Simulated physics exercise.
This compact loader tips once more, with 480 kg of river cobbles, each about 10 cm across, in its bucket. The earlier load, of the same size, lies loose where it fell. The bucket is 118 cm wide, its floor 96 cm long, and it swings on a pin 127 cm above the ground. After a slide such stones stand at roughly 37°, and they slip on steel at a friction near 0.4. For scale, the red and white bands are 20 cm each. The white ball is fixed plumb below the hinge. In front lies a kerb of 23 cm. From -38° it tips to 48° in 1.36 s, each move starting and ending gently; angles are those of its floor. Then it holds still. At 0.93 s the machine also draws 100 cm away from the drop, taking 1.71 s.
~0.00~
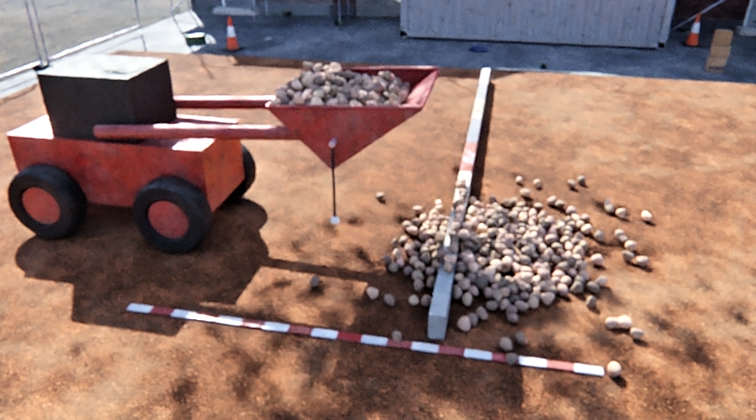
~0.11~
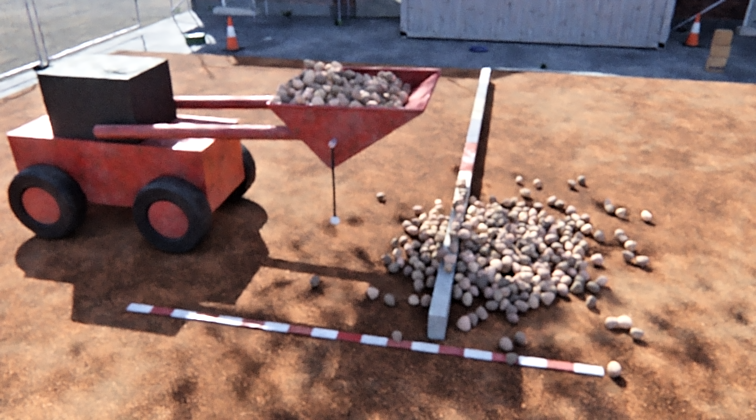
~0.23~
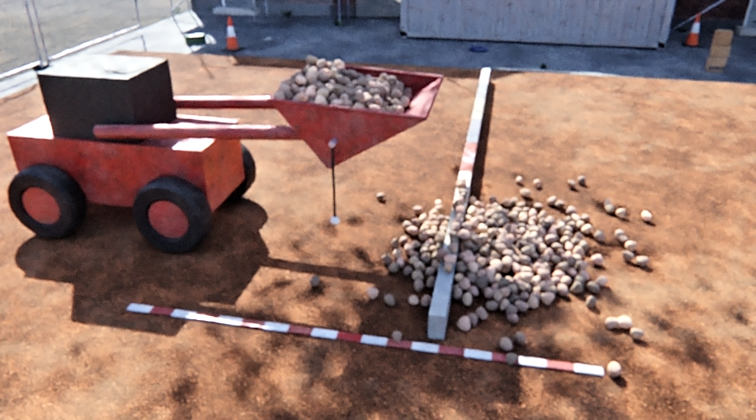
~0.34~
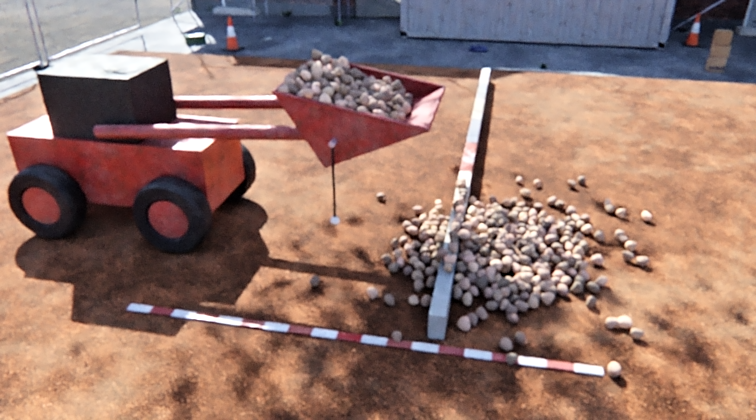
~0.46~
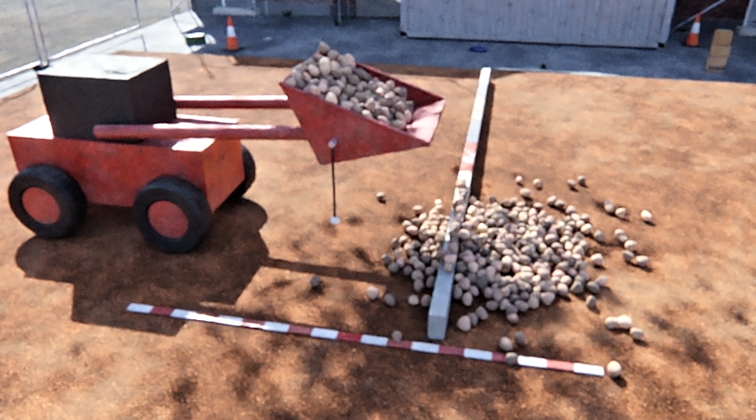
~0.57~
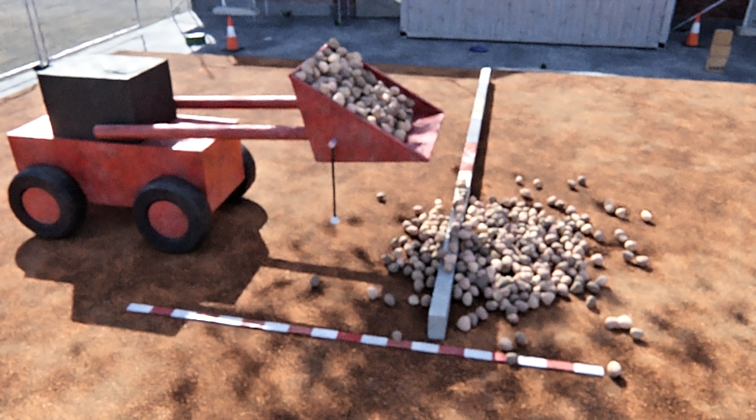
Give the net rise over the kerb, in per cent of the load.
Some 2 per cent is added.
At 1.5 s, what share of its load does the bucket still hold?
Roughly 15 per cent is still inside.
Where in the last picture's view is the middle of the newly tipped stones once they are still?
Near (407, 234).
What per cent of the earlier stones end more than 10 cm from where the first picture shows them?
Roughly 0 per cent of them.
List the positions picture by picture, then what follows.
In the first frame, lip at (422, 108), floor tilted -38°, highest stones at (337, 76). The earlier load is highest near (456, 225), 28 cm above ground level, 19 % on this side of the kerb, 81 % over the kerb.
In the second frame, the bucket is at -36°, its lip at (424, 111); the top of the load is at (333, 74); the stones move at 0.1 m/s on average.
In the third frame, lip at (426, 119), floor tilted -32°, highest stones at (324, 71); the stones move at 0.2 m/s on average.
In the fourth frame, the bucket is at -24°, its lip at (429, 130); the top of the load is at (323, 67); the stones move at 0.4 m/s on average.
In the fifth frame, lip at (430, 145), floor tilted -15°, highest stones at (326, 62); the stones move at 0.4 m/s on average.
In the sixth frame, the bucket is at -5°, its lip at (428, 161); the top of the load is at (332, 57); the stones move at 0.5 m/s on average.
After 1.0 s the floor is at 35°; in per cent of one load, 95 in the bucket, 23 on this side of the kerb, 81 over the kerb; the foremost stones are at (627, 234).
After 1.5 s the floor is at 48°; in per cent of one load, 15 in the bucket, 104 on this side of the kerb, 81 over the kerb; the foremost stones are at (627, 234).
After 3.1 s the floor is at 48°; in per cent of one load, 0 in the bucket, 117 on this side of the kerb, 83 over the kerb; the foremost stones are at (627, 234).
After 5.9 s the floor is at 48°; in per cent of one load, 0 in the bucket, 117 on this side of the kerb, 83 over the kerb; the foremost stones are at (627, 234). Net gain over the kerb, 2.
